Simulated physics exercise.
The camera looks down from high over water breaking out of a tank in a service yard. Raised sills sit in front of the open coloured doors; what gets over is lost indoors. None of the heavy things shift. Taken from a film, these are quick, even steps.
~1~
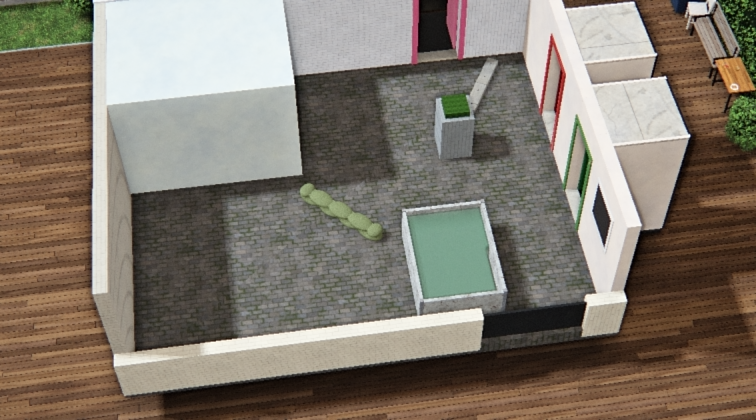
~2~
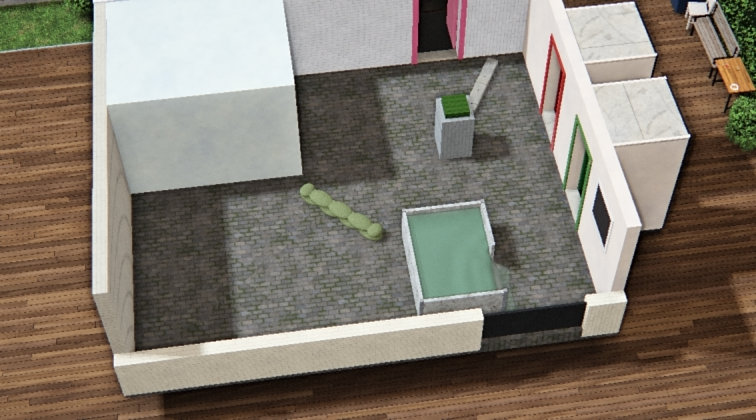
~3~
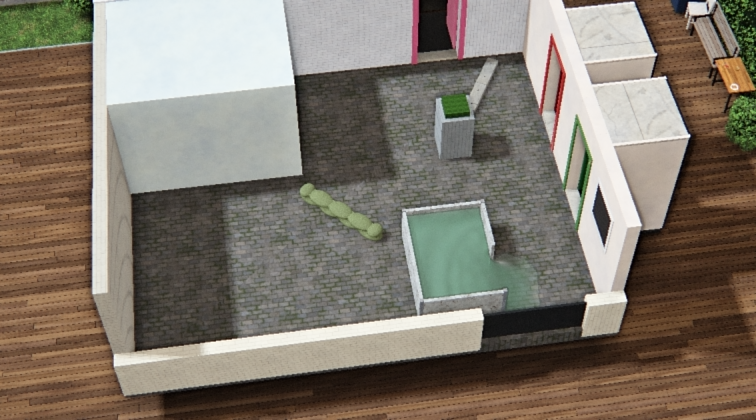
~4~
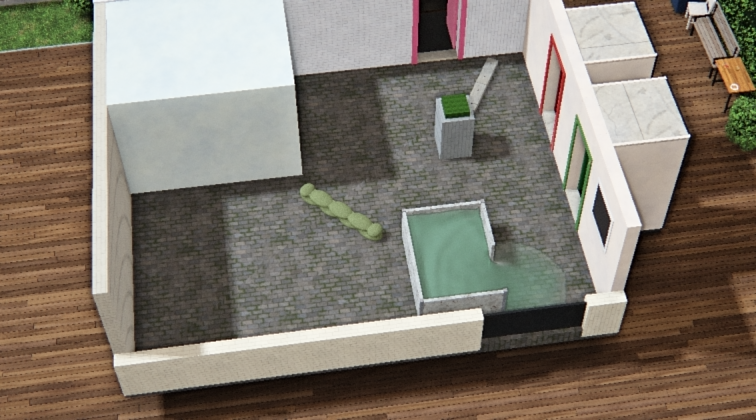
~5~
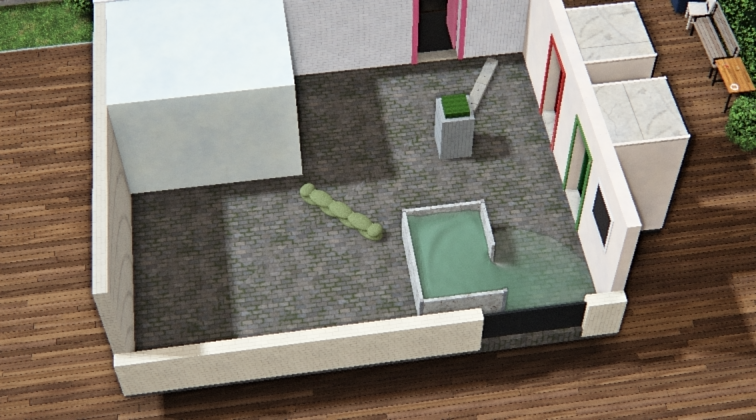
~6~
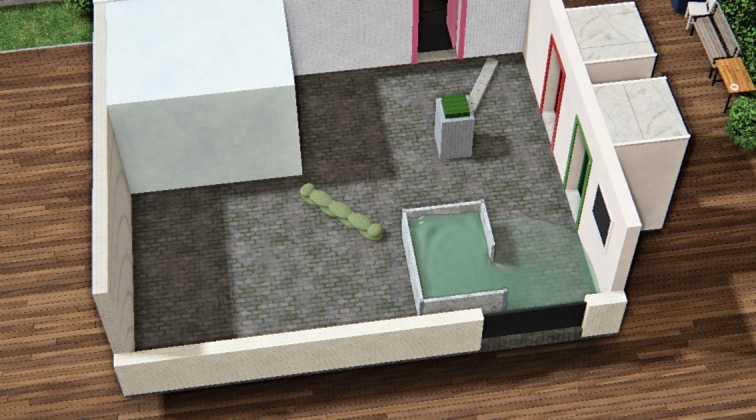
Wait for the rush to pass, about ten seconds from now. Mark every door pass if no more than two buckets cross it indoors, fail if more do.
Marks: Red door pass, green door fail, pink door pass.
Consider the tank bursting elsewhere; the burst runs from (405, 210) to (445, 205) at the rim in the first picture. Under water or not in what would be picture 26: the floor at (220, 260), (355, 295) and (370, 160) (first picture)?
First kept bare, second kept bare, third soaked through.
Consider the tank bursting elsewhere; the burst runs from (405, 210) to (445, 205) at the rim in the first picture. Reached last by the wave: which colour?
The green door, I'd guess.
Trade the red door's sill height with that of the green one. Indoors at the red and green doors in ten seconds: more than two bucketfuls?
Red door: Admits more; green door: Admits less.
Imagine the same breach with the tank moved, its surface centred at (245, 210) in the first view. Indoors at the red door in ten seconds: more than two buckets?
I'd say the red door door never reaches the line.
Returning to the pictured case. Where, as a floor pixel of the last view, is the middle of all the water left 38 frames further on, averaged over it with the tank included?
Centre of mass: Roughly (475, 200).
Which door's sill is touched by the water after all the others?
It would be the door marked pink.
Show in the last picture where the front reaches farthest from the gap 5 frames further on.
Estimated pixel: (558, 180).
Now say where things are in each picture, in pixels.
Still water in the tank at (453, 252), in the first frame.
Water pours out at (495, 284) and has run to a hidden place, in the second frame.
The front is at (527, 265), out from the gap at (495, 284), in the third frame.
The front is at (557, 269), out from the gap at (495, 285), in the fourth frame.
The front is at (589, 271), out from the gap at (495, 284), in the fifth frame.
The front is at (579, 238), out from the gap at (495, 284), in the sixth frame.
A moment on, water covers 10 % of the floor; the red door not reached, the green door under two buckets in, the pink door not reached.
Next, water covers 15 % of the floor; the red door wet at the sill, nothing in, the green door under two buckets in, the pink door not reached.
Then, water covers 35 % of the floor; the red door wet at the sill, nothing in, the green door over two buckets in, the pink door not reached.
Later, water covers 60 % of the floor; the red door wet at the sill, nothing in, the green door over two buckets in, the pink door under two buckets in.
In the end, water covers 75 % of the floor; the red door wet at the sill, nothing in, the green door over two buckets in, the pink door under two buckets in.
